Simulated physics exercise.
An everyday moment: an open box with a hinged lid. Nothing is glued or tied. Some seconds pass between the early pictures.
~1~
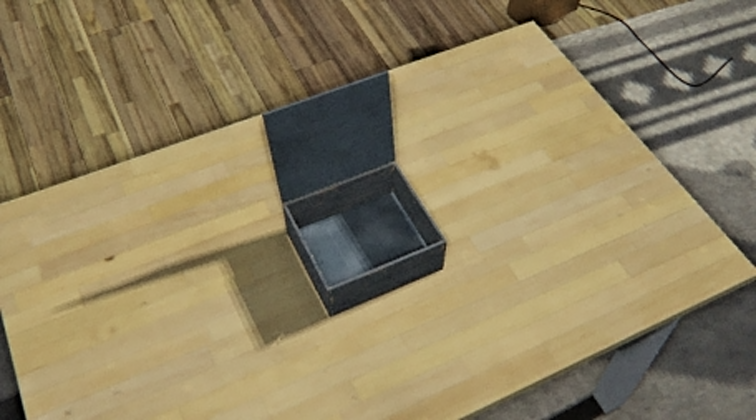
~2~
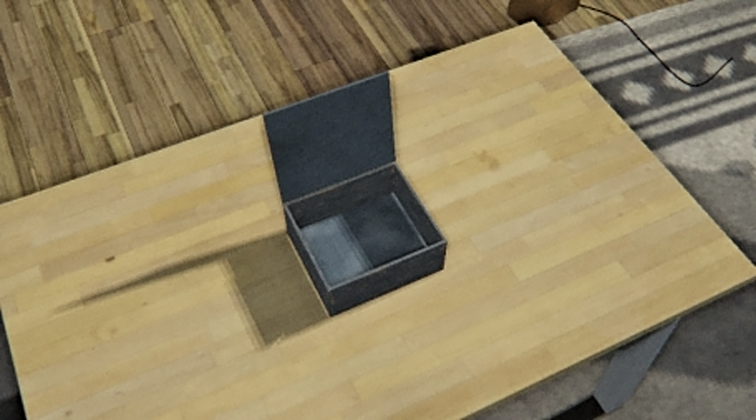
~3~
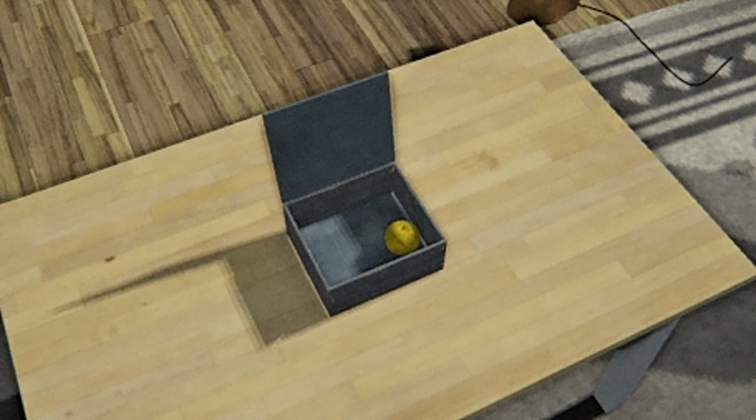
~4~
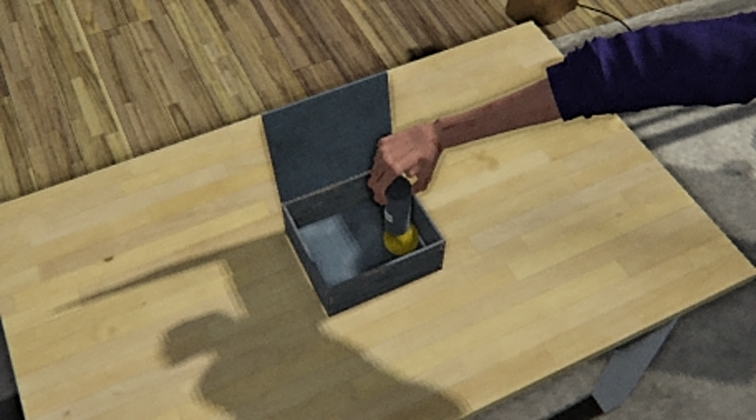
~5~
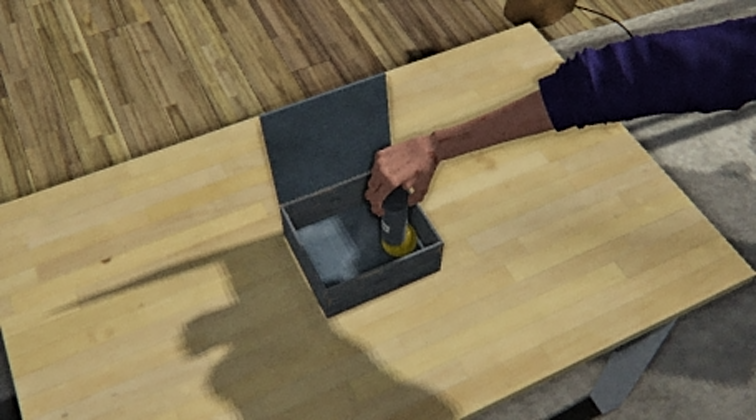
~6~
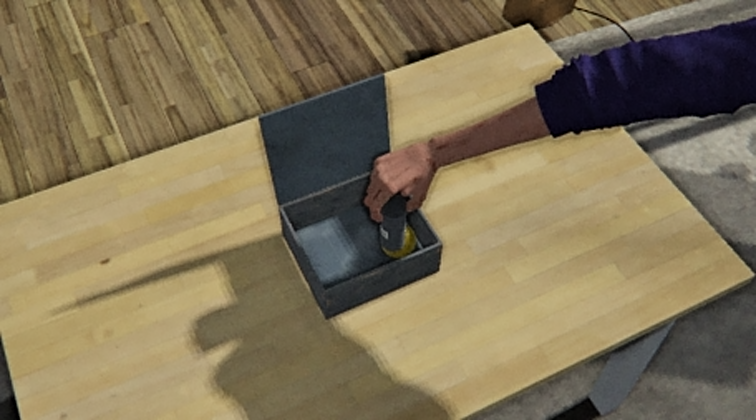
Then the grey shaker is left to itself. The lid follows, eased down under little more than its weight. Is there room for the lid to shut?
As it turns out, it sits on the rim.
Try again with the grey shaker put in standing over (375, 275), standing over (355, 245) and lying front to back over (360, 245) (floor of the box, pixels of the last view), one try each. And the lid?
First, it is held up; second, it will not close; third, it closes.
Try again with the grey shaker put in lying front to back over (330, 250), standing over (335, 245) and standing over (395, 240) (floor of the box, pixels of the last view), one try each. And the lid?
First try: It shuts flat; second try: It is held up; third try: It closes.
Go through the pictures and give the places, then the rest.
In the first picture, the last thing is not in view yet.
In the second picture, the last thing is not in view yet.
In the third picture, the last thing is not in view yet; yellow apple (402, 238).
The fourth picture shows coming down; grey shaker (398, 206).
The fifth picture shows coming down; grey shaker (395, 217).
The sixth picture shows in place under the hand; grey shaker (393, 223).
Then, 0.50 s later than the last frame, grey shaker on its side near (347, 261); yellow apple moved a little.
Then, 1.40 s later than the last frame, lid 72° above the rim; grey shaker on its side near (326, 239); yellow apple moved a little.
Then, 2.00 s later than the last frame, lid 26° above the rim; grey shaker on its side near (326, 239); yellow apple moved about its own width.
When it is over, lid shut; lying over in the box, grey shaker; moved from the start, yellow apple. End places, in pixels of the last picture, grey shaker near (326, 239).
